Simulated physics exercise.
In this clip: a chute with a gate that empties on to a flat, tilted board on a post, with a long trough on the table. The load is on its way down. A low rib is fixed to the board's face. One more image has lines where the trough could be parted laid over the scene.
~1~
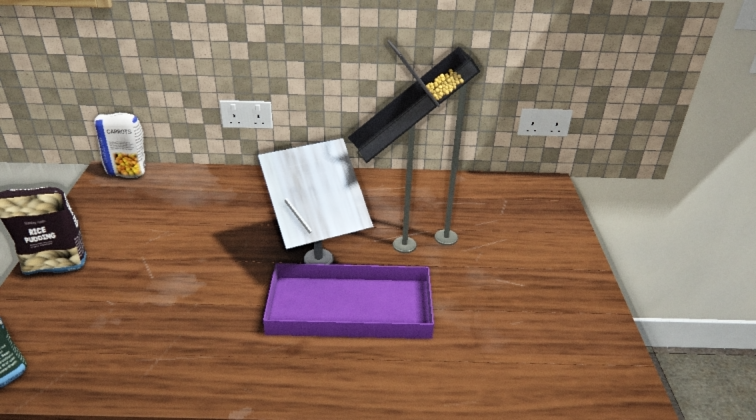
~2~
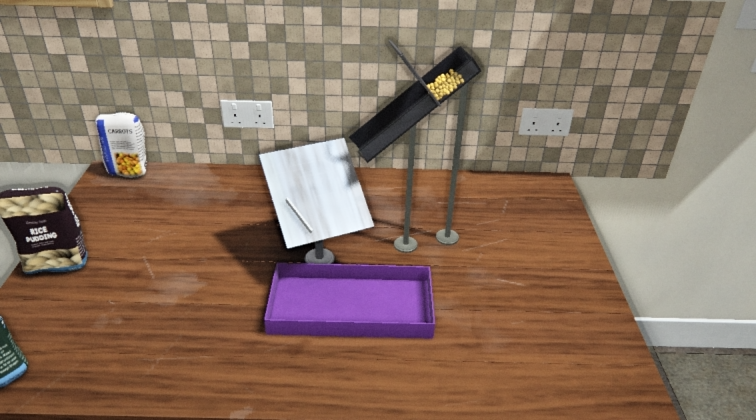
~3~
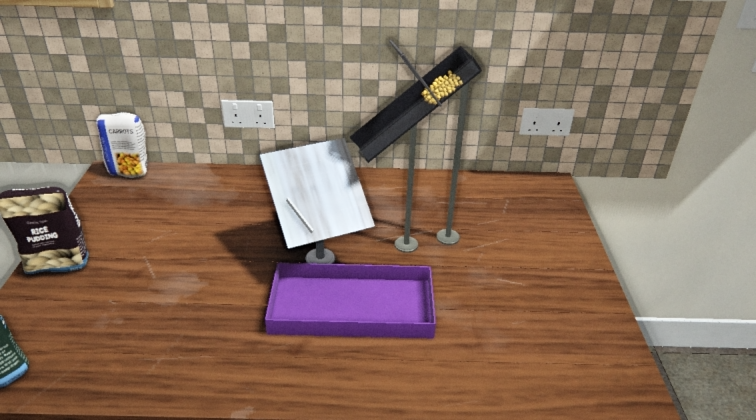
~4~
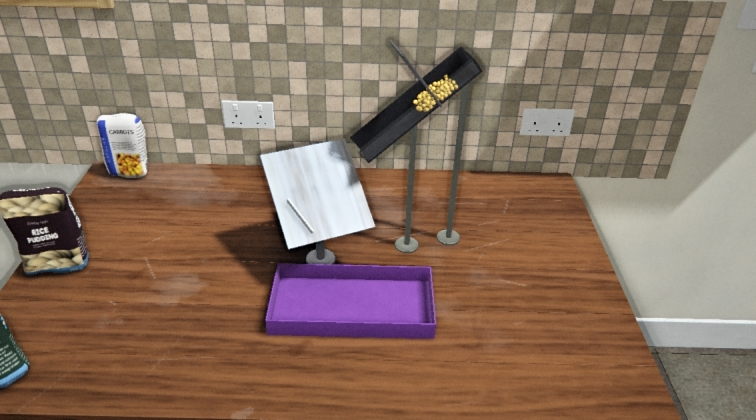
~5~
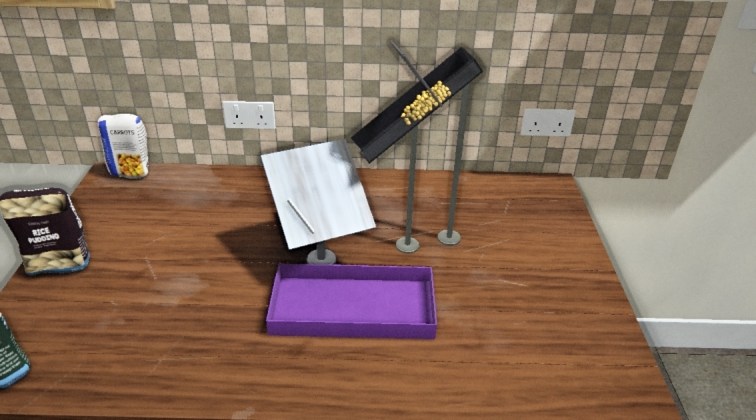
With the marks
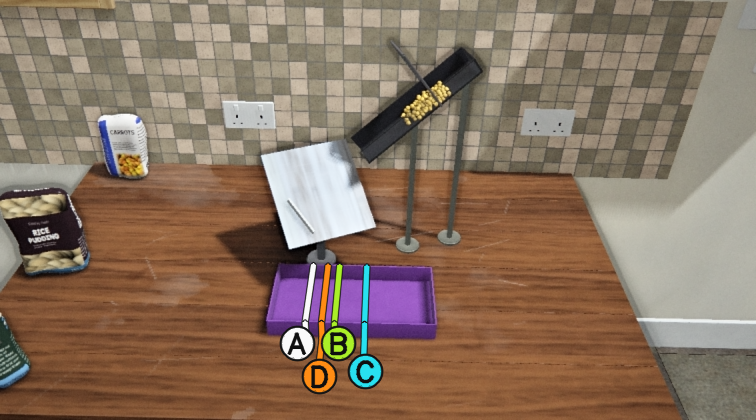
A wooden counter against a green and beige tiled wall, seen from slightly above, holds packets at the left, including a dark one labelled rice pudding. A black chute on two thin posts slopes down leftward to a tilted whitish board, with an empty purple trough in front. The yellow puffed pieces in the chute slide a short way down it, spreading out, while everything else stays essentially still.
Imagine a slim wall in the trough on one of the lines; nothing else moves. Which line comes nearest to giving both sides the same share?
Best: B.
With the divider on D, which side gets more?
The right side.
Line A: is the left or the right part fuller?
The right side.
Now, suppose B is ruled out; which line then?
It is D.
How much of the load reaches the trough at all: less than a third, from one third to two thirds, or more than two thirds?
It is more than two thirds.
On the marked copy, line A crosses the front rim at (305, 321); line B crosses the front rim at (334, 322); line C crosses the front rim at (364, 323); line D crosses the front rim at (321, 322).
Choosing A, of what is caught, a small share on the left of the divider, all but a few on the right.
Choosing B, of what is caught, close to half on the left of the divider, close to half on the right.
Choosing C, of what is caught, all but a few on the left of the divider, only a few on the right.
Choosing D, of what is caught, close to a quarter on the left of the divider, the bulk on the right.
